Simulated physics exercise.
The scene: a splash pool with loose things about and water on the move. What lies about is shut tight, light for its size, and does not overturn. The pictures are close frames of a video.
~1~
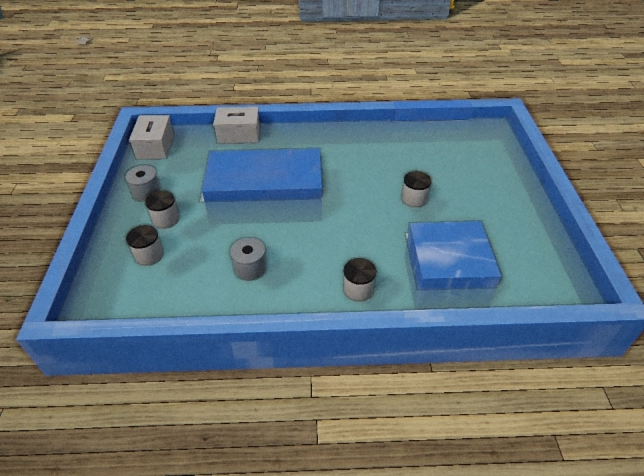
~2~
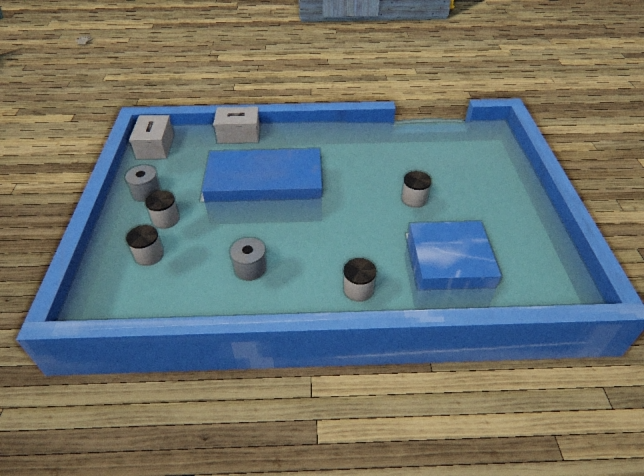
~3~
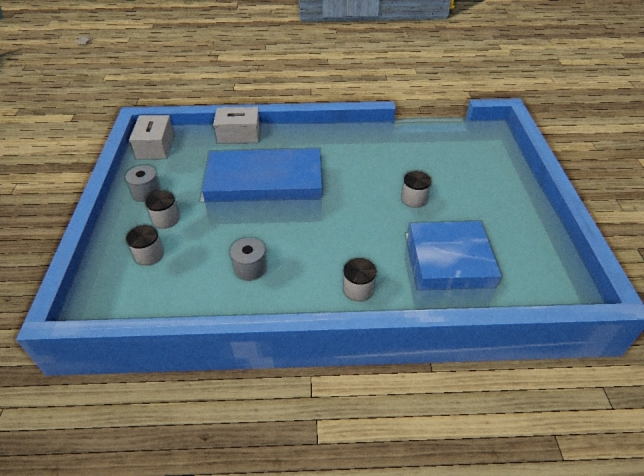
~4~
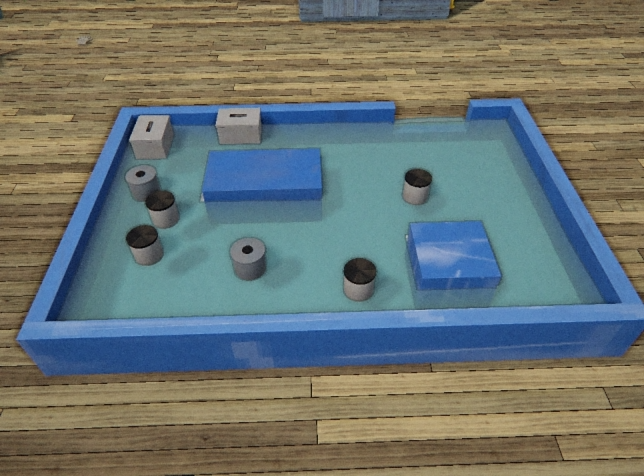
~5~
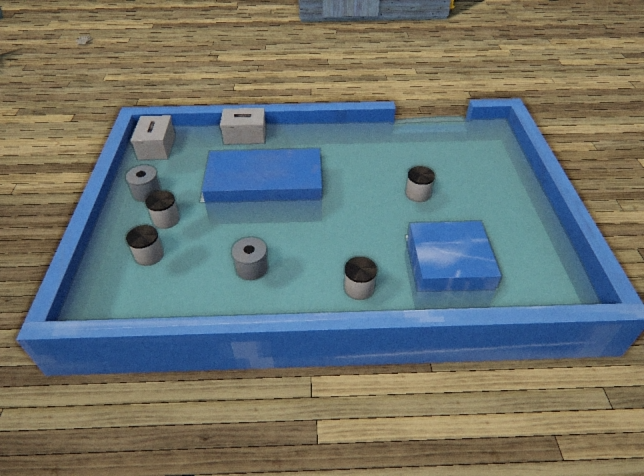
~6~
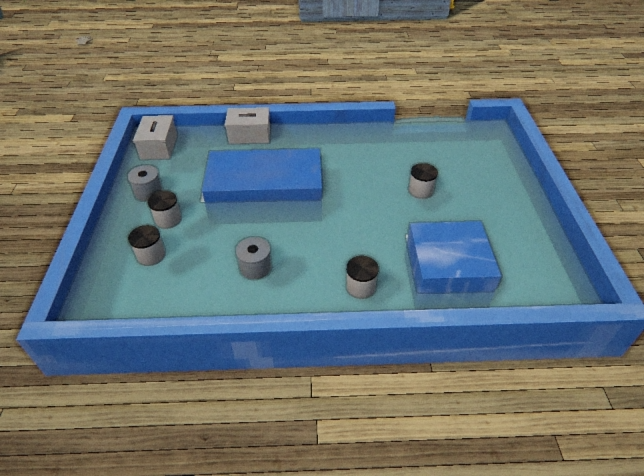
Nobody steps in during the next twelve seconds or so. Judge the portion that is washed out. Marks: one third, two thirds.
Share: Less than a third.
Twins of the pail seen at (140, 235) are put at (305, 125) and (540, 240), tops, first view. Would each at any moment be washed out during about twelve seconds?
In that order: Yes, stays.
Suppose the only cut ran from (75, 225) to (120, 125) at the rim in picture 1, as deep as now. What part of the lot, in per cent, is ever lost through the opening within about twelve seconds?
Close to 60 %.
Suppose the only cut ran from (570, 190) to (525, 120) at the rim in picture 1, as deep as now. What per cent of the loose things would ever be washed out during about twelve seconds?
Roughly 10 per cent.
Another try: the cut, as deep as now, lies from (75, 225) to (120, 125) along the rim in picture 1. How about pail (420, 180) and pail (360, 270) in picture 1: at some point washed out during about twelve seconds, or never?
In that order: Left behind, kept in.
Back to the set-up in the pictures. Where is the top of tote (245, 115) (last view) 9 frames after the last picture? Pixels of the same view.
Near (275, 116).
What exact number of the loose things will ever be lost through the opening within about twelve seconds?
I count 0.
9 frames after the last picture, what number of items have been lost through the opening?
0 of them.
A moment on, 0 of 8 are out; 8 afloat.
Next, 0 of 8 are out; 8 afloat.
Later, 0 of 8 are out; 8 afloat.
In the end, 0 of 8 are out; 8 afloat.
